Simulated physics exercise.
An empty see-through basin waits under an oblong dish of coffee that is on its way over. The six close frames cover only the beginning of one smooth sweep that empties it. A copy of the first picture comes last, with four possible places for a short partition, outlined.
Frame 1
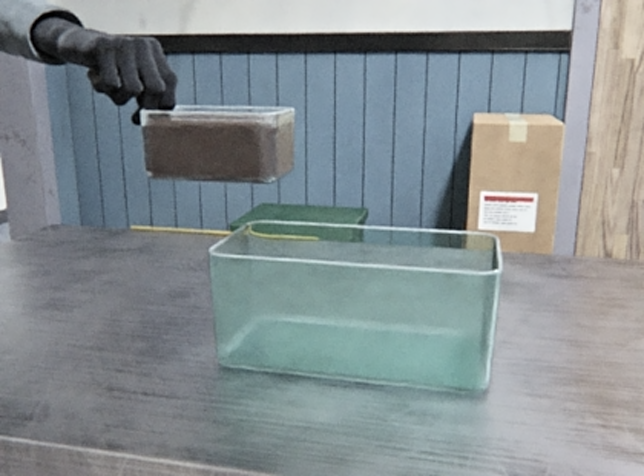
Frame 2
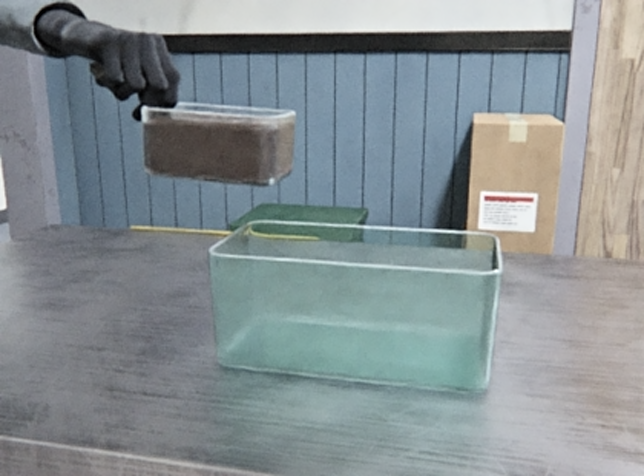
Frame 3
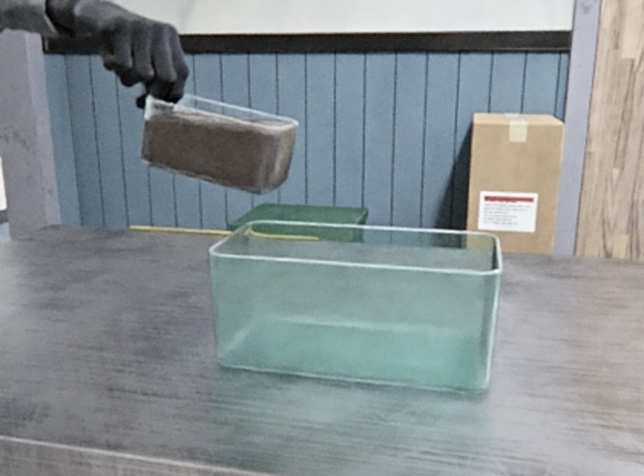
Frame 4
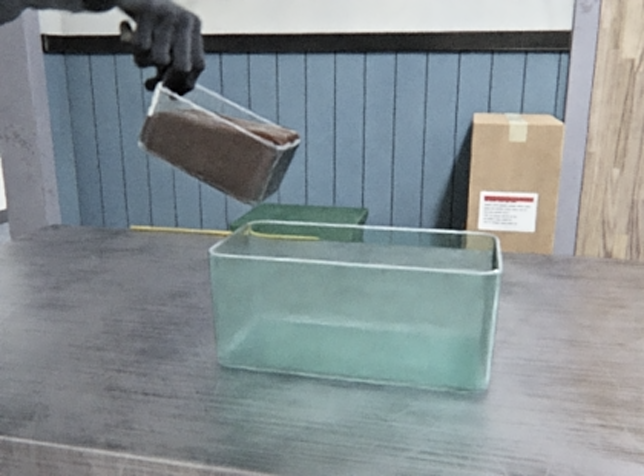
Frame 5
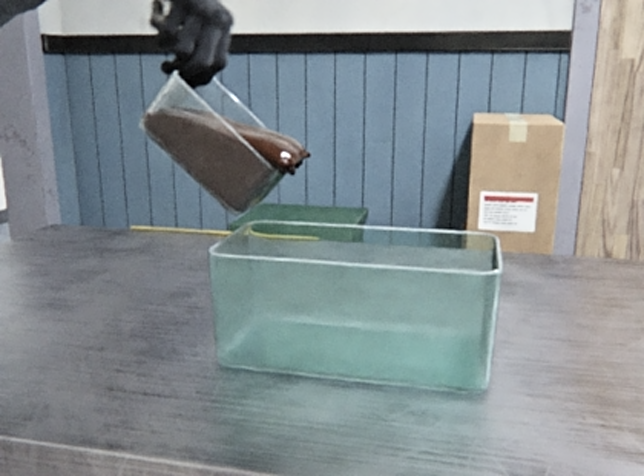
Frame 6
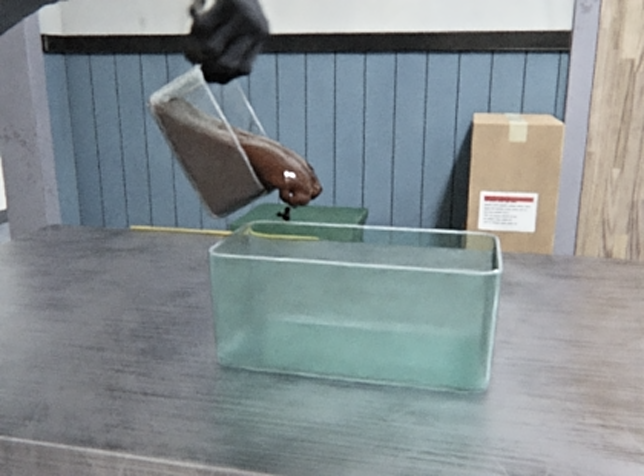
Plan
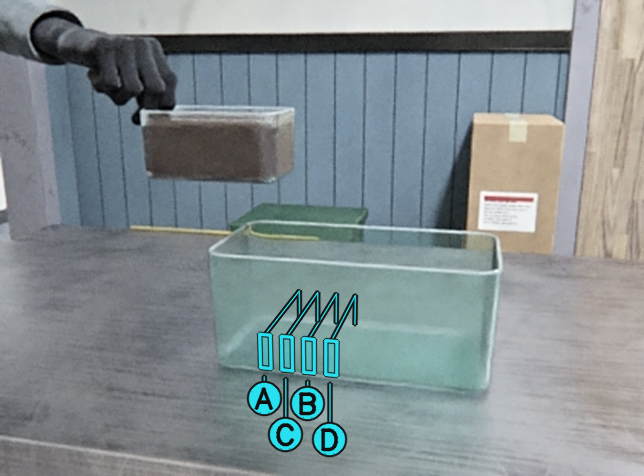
Gloved hand tilting an oblong clear dish of brown coffee steeply rightward, coffee coming over its lip above an empty see-through basin.
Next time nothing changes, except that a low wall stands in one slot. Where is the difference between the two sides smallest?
B works best here.
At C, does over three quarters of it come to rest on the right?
No, it does not.
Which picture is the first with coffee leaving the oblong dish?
In picture 4.
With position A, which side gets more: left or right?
The right one.
In cyan, A at (264, 376); B at (307, 381); C at (285, 378); D at (329, 383).
With A, about 21 % ends left of the wall and 78 % right of it.
With B, about 49 % ends left of the wall and 47 % right of it; 4 % is lost outside.
With C, about 32 % ends left of the wall and 66 % right of it.
With D, about 63 % ends left of the wall and 32 % right of it; 5 % is lost outside.
